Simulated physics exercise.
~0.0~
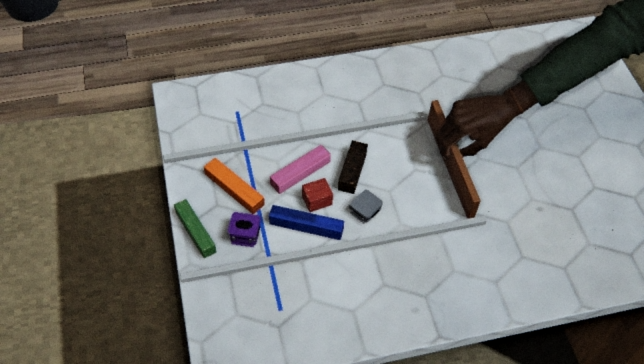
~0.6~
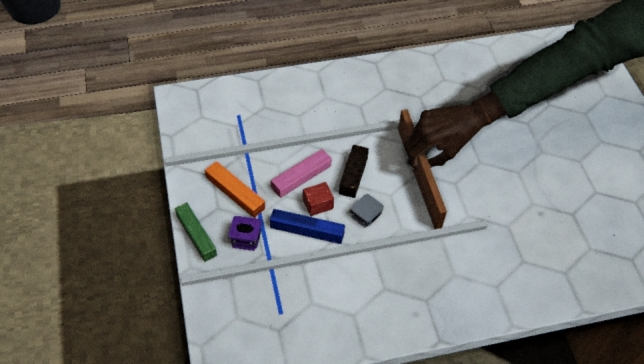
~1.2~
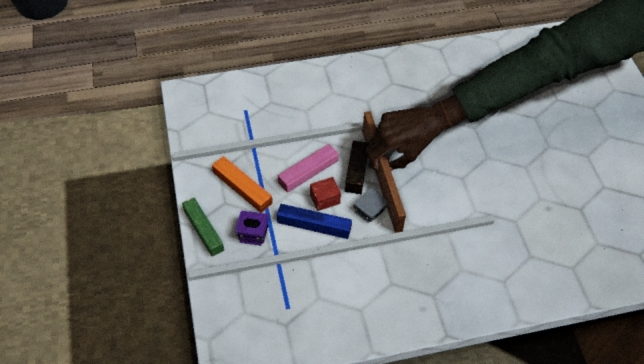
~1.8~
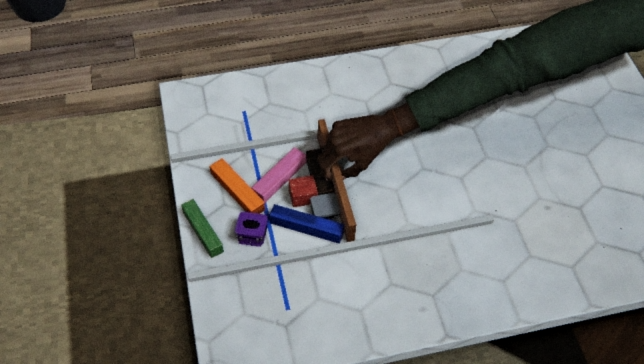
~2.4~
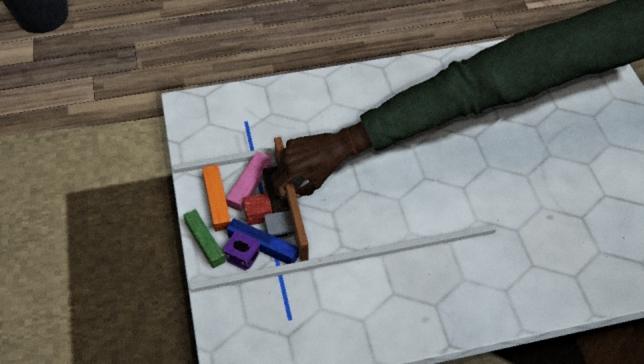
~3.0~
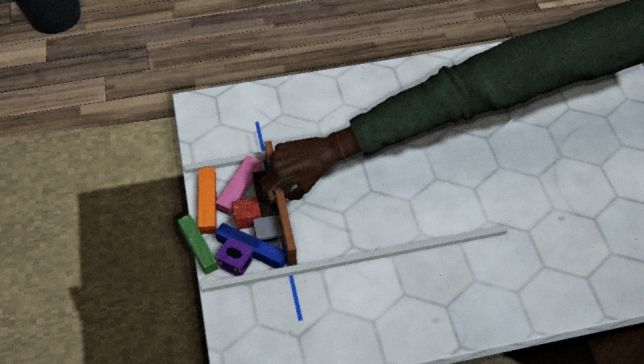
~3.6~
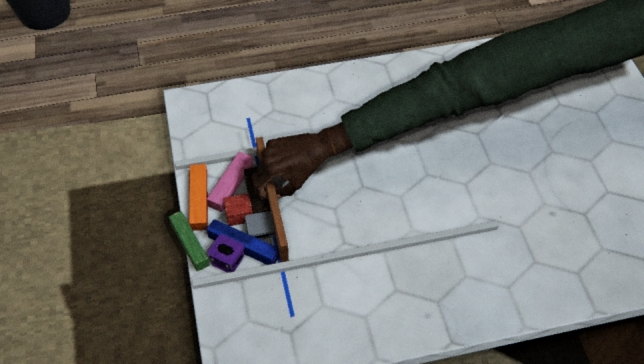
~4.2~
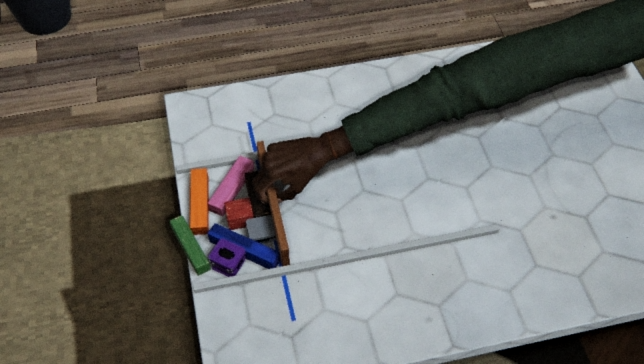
The video shows a hand sweeping a brown board leftward across a tiled surface, gathering colourful sticks and blocks and pushing them toward the left edge. The board stops near the blue strip, with the pieces bunched together at the edge and none fallen off.
